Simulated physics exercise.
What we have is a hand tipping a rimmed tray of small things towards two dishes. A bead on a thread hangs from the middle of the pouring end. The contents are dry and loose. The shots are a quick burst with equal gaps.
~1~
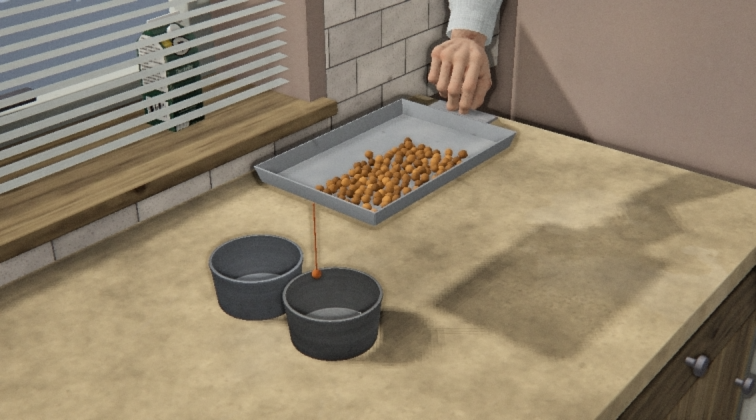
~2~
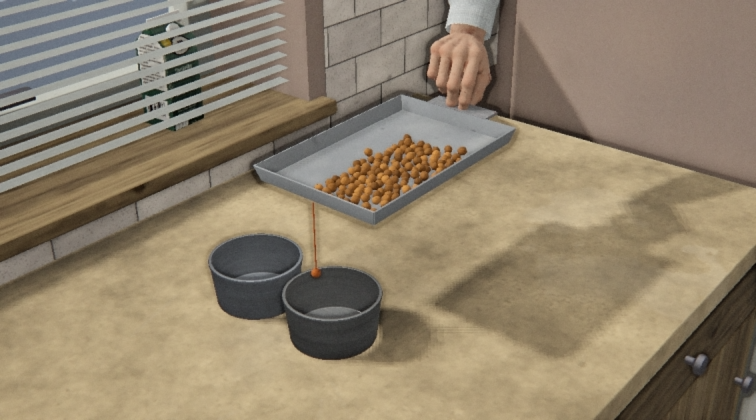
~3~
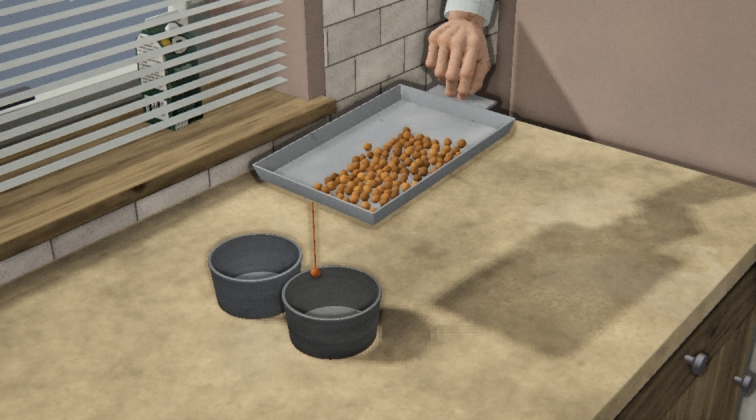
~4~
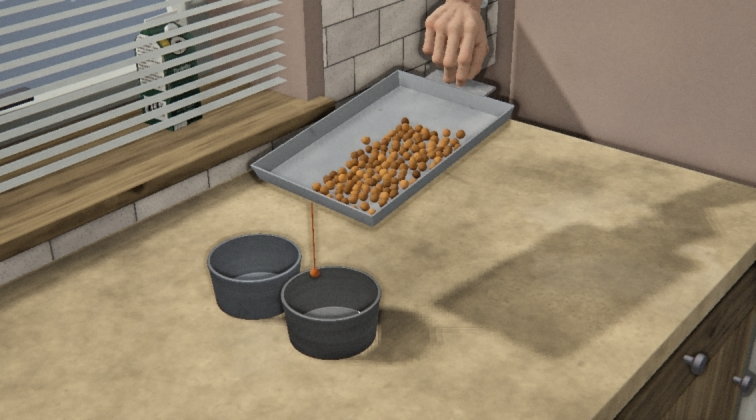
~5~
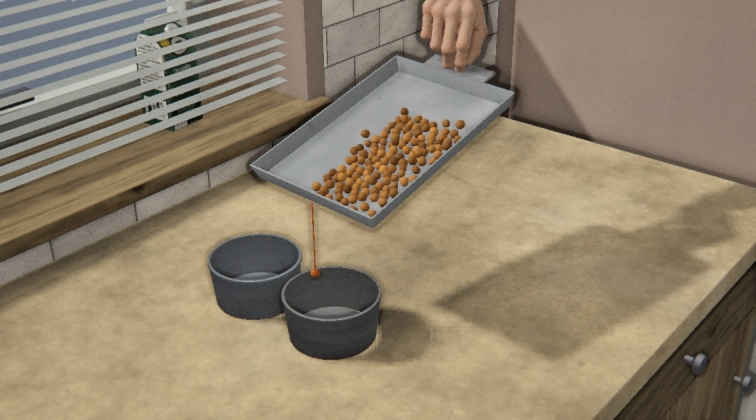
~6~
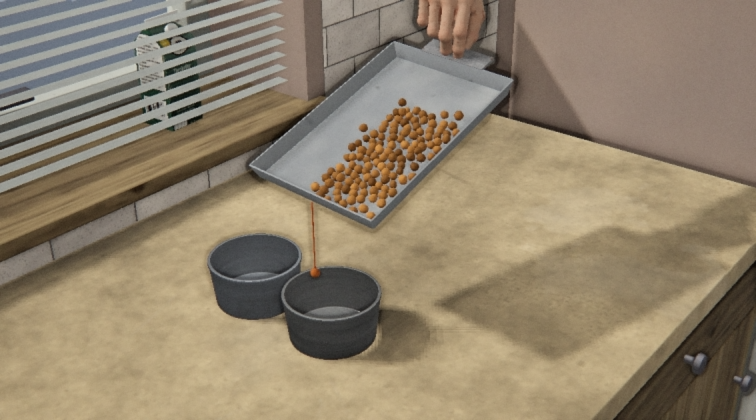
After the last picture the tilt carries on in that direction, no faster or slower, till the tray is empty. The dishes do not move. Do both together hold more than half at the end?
Together they catch less than half.
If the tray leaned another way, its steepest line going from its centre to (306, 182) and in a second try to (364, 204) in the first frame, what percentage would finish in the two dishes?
About 60 and 30 per cent.
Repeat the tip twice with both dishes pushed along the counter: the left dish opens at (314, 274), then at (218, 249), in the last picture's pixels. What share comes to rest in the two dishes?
First some 20, then 20 per cent.
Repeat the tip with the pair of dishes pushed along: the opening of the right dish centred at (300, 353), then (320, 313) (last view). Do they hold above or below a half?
In turn: Less than half; over half.
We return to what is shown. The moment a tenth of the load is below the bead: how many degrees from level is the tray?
Near 95 degrees.
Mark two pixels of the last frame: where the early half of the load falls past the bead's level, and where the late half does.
Early half (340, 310), late half (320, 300).
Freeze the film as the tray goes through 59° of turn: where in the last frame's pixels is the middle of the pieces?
Around (356, 171).
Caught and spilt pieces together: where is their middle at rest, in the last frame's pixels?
Close to (318, 371).
Soon, tray tipped steeply; all on the tray.
A while on, tray tipped right over; about two thirds on the tray; a stray few in the right dish; a stray few outside both; about a third in the air.
Towards the end, tray tipped past a quarter turn; about a quarter in the right dish; a stray few in the left dish; most outside both.
Finally, tray tipped past a quarter turn; about a quarter in the right dish; a stray few in the left dish; most outside both.
